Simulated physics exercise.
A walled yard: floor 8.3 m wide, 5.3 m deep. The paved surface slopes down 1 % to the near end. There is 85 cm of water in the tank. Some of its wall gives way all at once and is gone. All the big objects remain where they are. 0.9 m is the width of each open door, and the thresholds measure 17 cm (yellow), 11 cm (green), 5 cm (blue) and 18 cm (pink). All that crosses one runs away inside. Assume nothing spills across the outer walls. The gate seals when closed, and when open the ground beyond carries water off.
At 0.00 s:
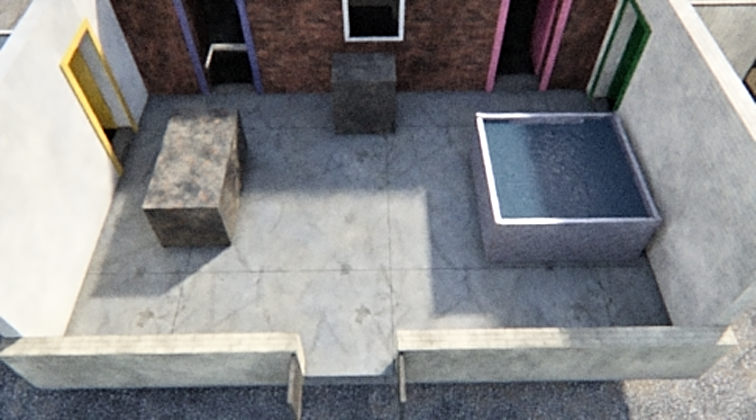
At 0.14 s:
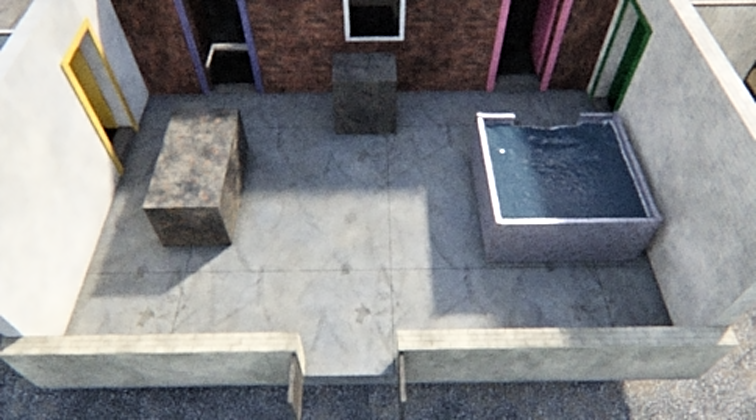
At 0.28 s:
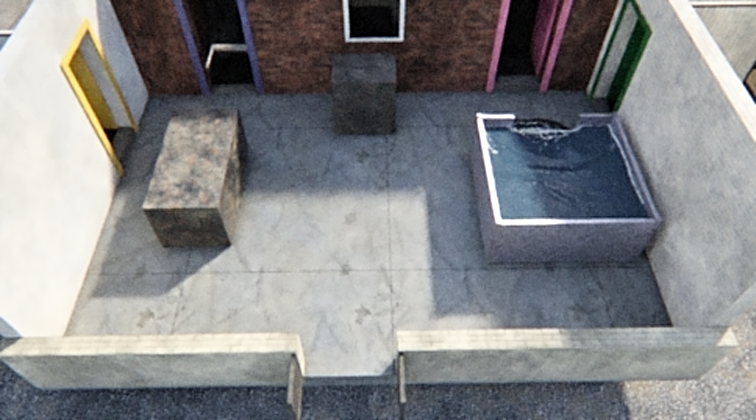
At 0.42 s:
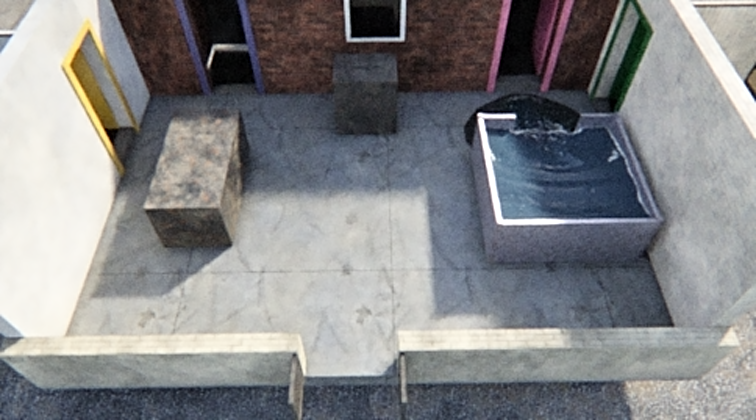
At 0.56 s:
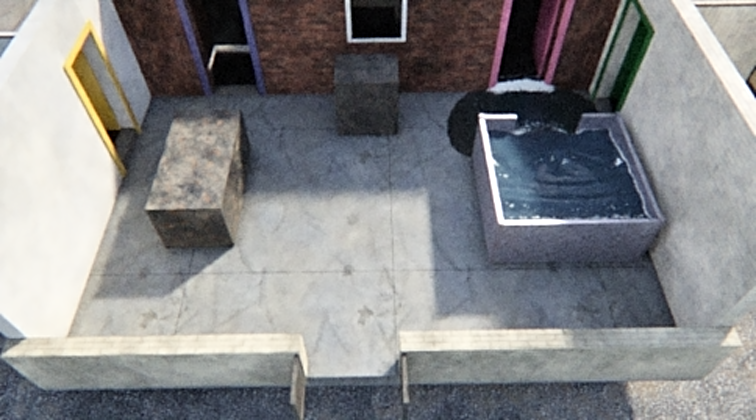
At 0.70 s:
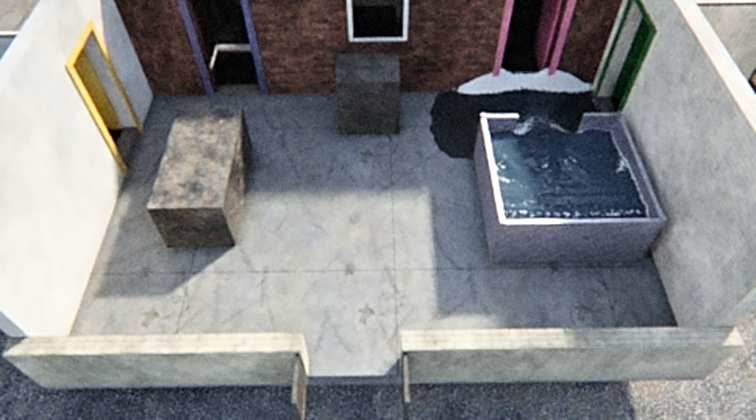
A walled yard with a cracked grey paved floor is seen from high above its near, low wall, which has a gap in the middle. A mottled brown block stands left, a dark block sits by the brick back wall, and a pale-rimmed tank of water stands right, among yellow, purple, pink and green doorframes. Part of the tank's far wall vanishes, the water ripples, and a dark sheet pours out behind, spreading leftward and back to the pink frame with white froth, while the camera barely shifts.
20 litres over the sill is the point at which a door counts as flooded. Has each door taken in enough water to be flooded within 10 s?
The yellow door lets in less than the cap; the green door lets in more than the cap; the blue door lets in less than the cap; the pink door lets in more than the cap.
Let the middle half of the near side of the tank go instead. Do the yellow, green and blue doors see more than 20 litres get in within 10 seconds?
In that case, yellow door: Less than that, green door: Less than that, blue door: More than that.
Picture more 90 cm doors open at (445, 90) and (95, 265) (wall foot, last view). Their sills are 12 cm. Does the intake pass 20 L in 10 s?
More, less.
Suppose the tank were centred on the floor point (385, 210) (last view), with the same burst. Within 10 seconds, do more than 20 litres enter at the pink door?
Then the pink door stays within it.
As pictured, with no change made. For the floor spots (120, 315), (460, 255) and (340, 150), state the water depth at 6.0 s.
Spot one 2 cm, spot two 4 cm, spot three 1 cm.
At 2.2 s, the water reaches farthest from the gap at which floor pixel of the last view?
That would be close to (229, 97).
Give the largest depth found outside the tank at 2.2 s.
Around 42 centimetres.
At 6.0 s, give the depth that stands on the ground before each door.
Depths in cm: Yellow 11, green 15, blue 3, pink 20.
After 1.4 s water covers 15 % of the floor and is deepest (52 cm) near (553, 92); yellow door not reached, green door 24 cm at the sill, 15 L in, blue door not reached, pink door 45 cm at the sill, 156 L in.
After 2.2 s water covers 25 % of the floor and is deepest (42 cm) near (506, 93); yellow door not reached, green door 22 cm at the sill, 83 L in, blue door 4 cm at the sill, 0 L in, pink door 41 cm at the sill, 329 L in.
After 3.5 s water covers 45 % of the floor and is deepest (31 cm) near (536, 99); yellow door 11 cm at the sill, 0 L in, green door 22 cm at the sill, 177 L in, blue door 4 cm at the sill, 0 L in, pink door 30 cm at the sill, 455 L in.
After 6.0 s water covers 85 % of the floor and is deepest (20 cm) near (402, 114); yellow door 11 cm at the sill, 0 L in, green door 15 cm at the sill, 272 L in, blue door 3 cm at the sill, 0 L in, pink door 20 cm at the sill, 532 L in.
After 10.0 s water covers 95 % of the floor and is deepest (14 cm) near (688, 353); yellow door 7 cm at the sill, 0 L in, green door 10 cm at the sill, 296 L in, blue door 4 cm at the sill, 0 L in, pink door 11 cm at the sill, 535 L in.
